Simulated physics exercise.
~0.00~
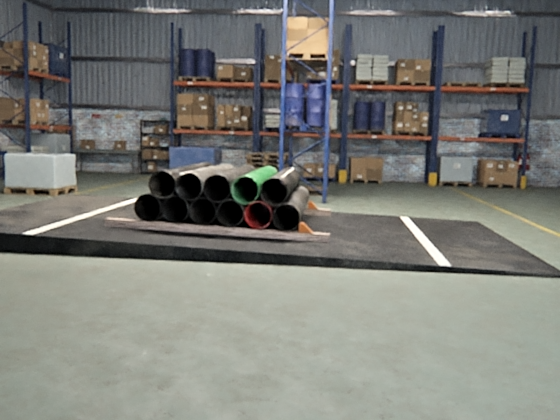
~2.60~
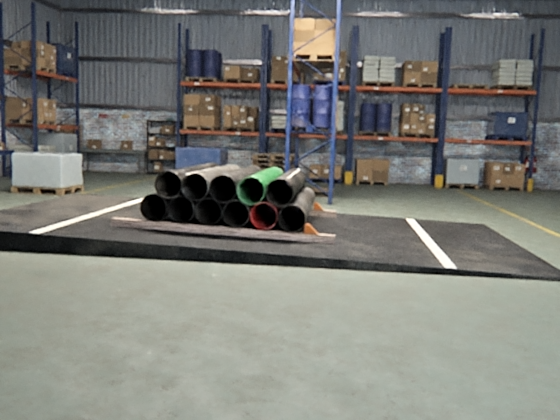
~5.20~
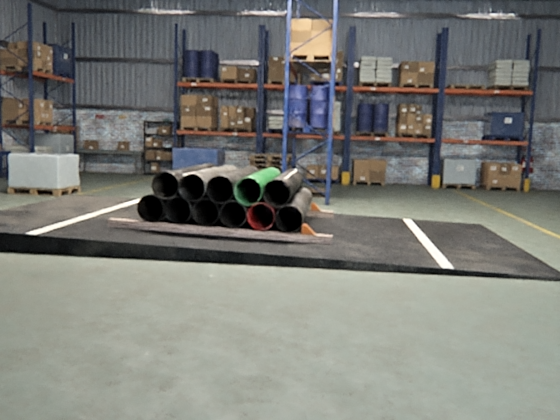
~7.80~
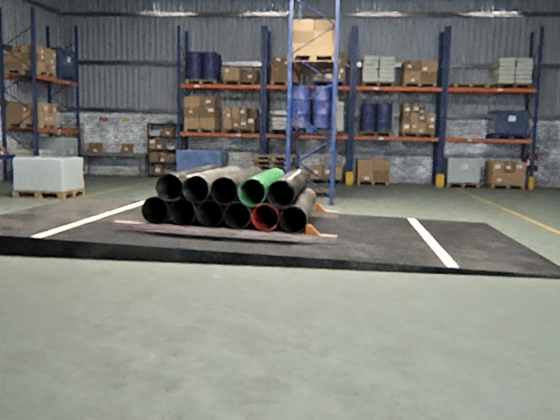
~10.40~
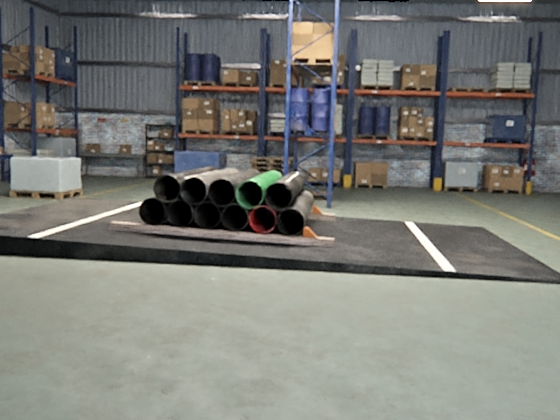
The handheld view sways slightly while the stacked pipes stay still on the dark pad.
